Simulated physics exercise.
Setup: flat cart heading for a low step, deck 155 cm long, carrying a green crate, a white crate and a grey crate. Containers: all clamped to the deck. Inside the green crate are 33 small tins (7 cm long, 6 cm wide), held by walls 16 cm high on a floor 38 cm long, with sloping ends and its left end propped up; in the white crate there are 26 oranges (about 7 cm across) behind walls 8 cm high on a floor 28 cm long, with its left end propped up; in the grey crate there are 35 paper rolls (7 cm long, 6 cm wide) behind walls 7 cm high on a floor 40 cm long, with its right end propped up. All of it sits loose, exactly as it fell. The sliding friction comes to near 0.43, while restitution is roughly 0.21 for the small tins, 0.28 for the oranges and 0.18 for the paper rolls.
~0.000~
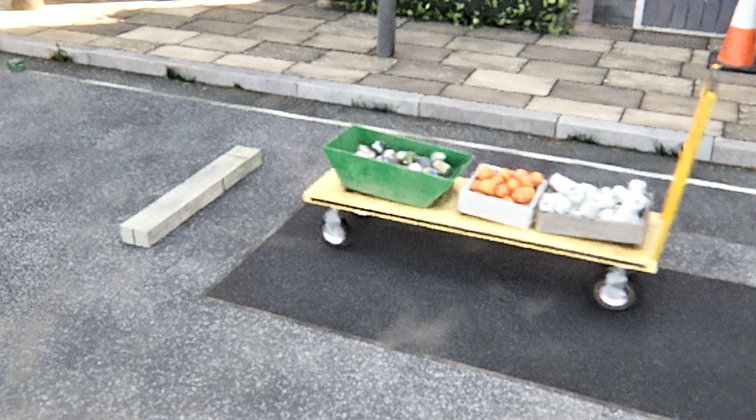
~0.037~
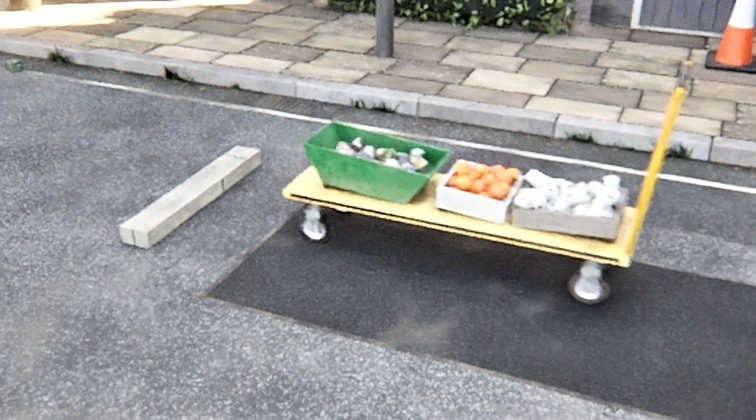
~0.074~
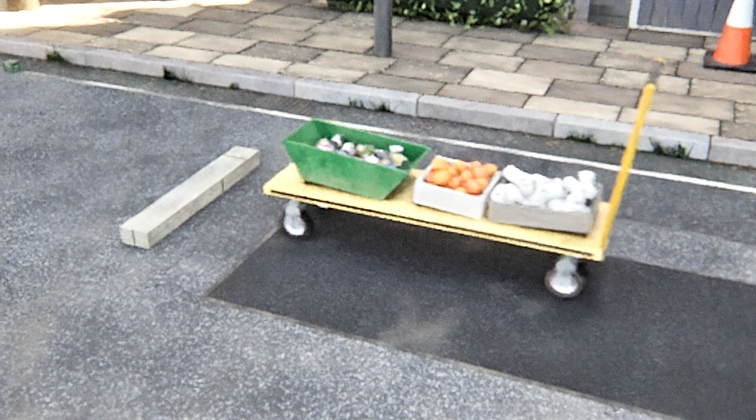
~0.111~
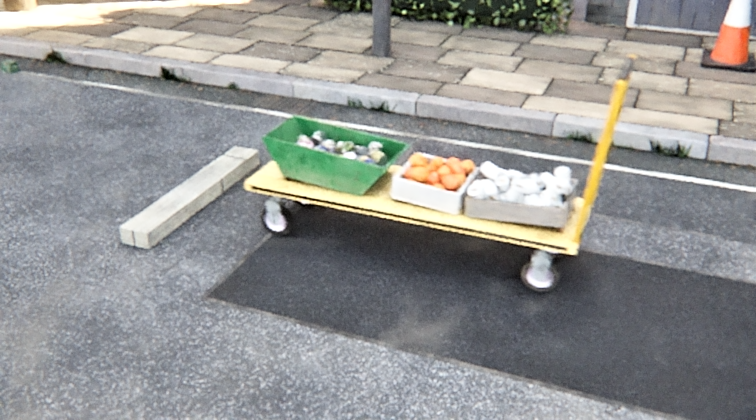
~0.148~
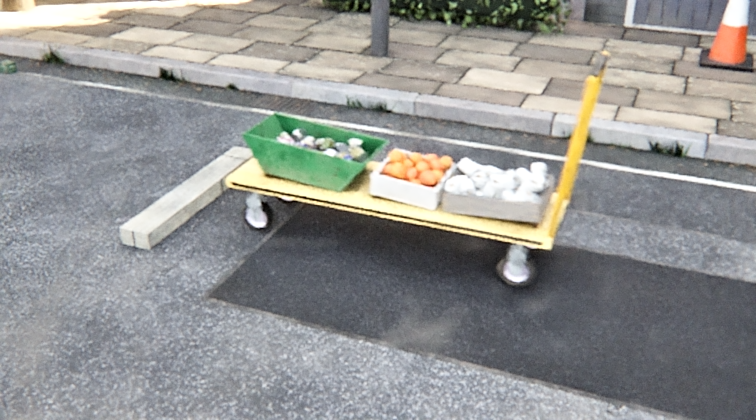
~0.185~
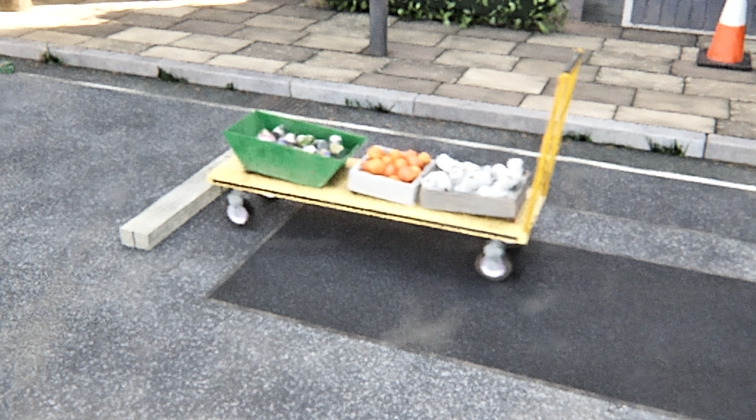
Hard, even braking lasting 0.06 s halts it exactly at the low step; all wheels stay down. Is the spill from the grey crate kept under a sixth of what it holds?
No, over a sixth spills.
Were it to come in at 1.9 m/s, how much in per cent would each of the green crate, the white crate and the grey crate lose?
In that case green crate 0, white crate 0, grey crate 20 per cent.
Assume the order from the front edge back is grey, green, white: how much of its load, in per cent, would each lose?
In that arrangement the green crate sheds 0 per cent of its load, the white crate 10 per cent, and the grey crate 50 per cent.
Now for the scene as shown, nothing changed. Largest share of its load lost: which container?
That would be the grey crate.
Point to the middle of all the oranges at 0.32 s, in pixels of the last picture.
I'd say near (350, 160).
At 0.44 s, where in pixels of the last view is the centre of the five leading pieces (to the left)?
About (208, 117).
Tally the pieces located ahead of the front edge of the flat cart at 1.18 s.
Count: Approx. 2.
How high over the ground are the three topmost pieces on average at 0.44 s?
Around 64 centimetres.
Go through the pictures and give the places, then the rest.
In the first picture (places track the rim corner closest to us here; the camera moves round a little), grey crate (641, 224); green crate (452, 180); 72 cm to go; all still inside.
Grey crate (614, 219); green crate (429, 176); 61 cm to go, in the second picture.
Grey crate (588, 213); green crate (407, 172); 51 cm to go, in the third picture.
Grey crate (562, 208); green crate (384, 168); 40 cm to go, in the fourth picture.
Grey crate (537, 203); green crate (363, 164); 30 cm to go, in the fifth picture.
Grey crate (512, 199); green crate (342, 161); 19 cm to go; all still inside, in the sixth picture.
After 0.22 s, braking starts.
After 0.32 s, the green crate has all 33, the white crate has all 26 and the grey crate is down by 3 of 35.
After 0.44 s, the green crate has all 33, the white crate is down by 1 of 26 and the grey crate is down by 8 of 35.
After 0.67 s, the green crate is down by 2 of 33, the white crate is down by 3 of 26 and the grey crate is down by 12 of 35.
Final count (at 1.18 s), the green crate is down by 2 of 33, the white crate is down by 3 of 26 and the grey crate is down by 12 of 35. Asked share, 12 of 35, 34 per cent.
